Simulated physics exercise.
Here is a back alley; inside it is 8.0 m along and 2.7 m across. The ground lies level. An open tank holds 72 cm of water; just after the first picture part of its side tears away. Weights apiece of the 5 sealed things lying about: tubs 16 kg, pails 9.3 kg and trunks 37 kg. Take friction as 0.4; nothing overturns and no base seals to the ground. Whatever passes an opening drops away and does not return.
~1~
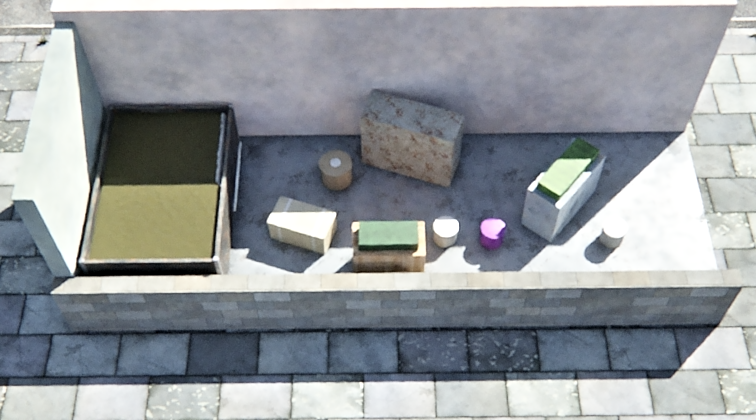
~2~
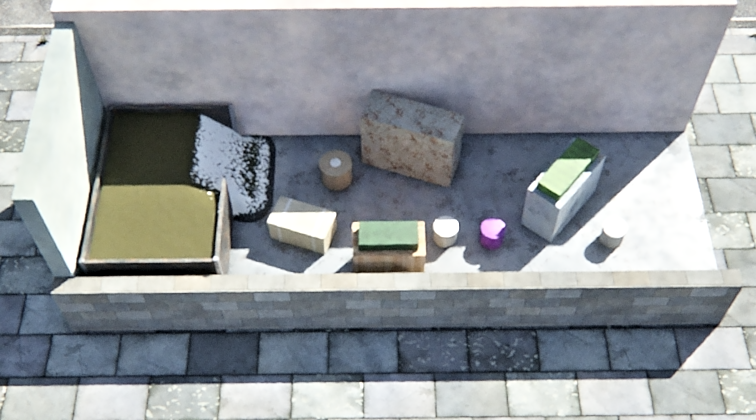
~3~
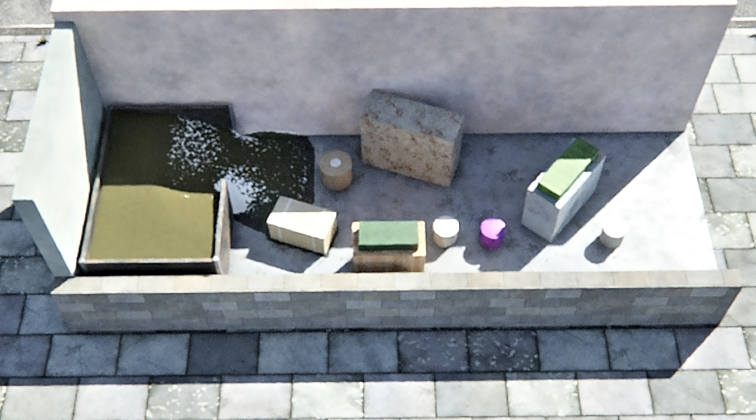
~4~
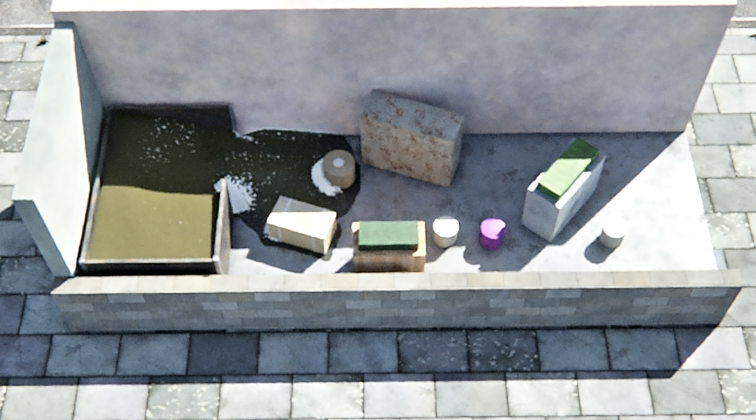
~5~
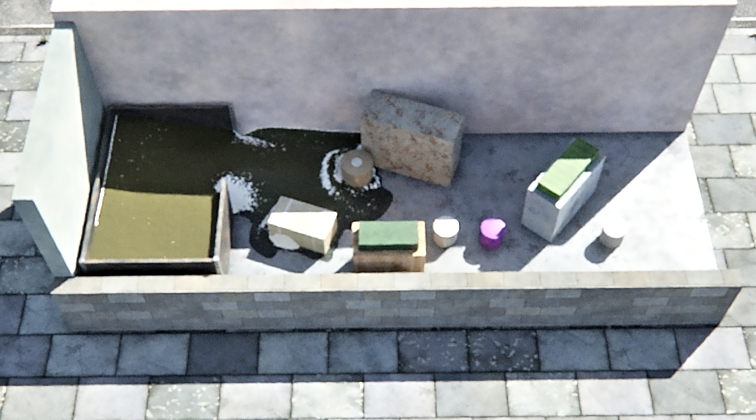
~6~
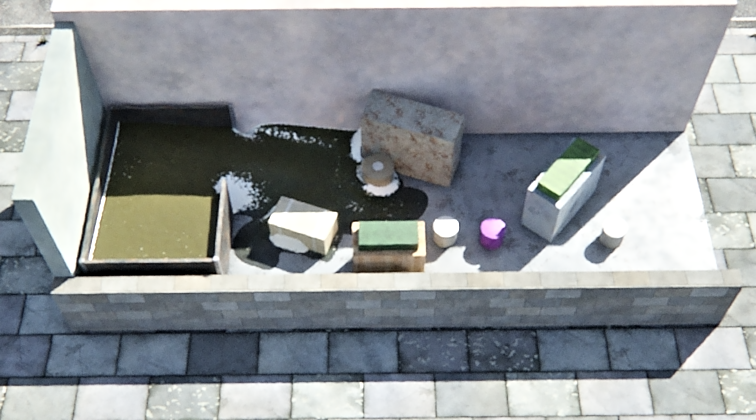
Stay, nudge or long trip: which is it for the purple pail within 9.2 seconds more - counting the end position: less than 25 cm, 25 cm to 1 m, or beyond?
The purple pail gets carried off.
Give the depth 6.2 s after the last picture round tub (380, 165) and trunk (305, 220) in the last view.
About 3 and 10 cm.
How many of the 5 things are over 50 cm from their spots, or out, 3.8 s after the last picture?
By then 4.
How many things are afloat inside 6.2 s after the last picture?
At that moment 0.
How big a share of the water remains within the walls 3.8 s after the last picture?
Some 86 per cent remains.
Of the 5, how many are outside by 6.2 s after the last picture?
By then 2.
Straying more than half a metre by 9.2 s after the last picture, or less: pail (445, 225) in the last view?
Answer: Past it.
Then, 1.2 s after the last picture the purple pail is near (565, 269), 1.1 m from its start, aground; 0 of 5 are out; 1 afloat.
Then, 3.8 s after the last picture the purple pail has gone out; 2 of 5 are out; 0 afloat.
Then, 6.2 s after the last picture the purple pail has gone out; 2 of 5 are out; 0 afloat.
Then, 9.2 s after the last picture the purple pail has gone out; 2 of 5 are out; 0 afloat.
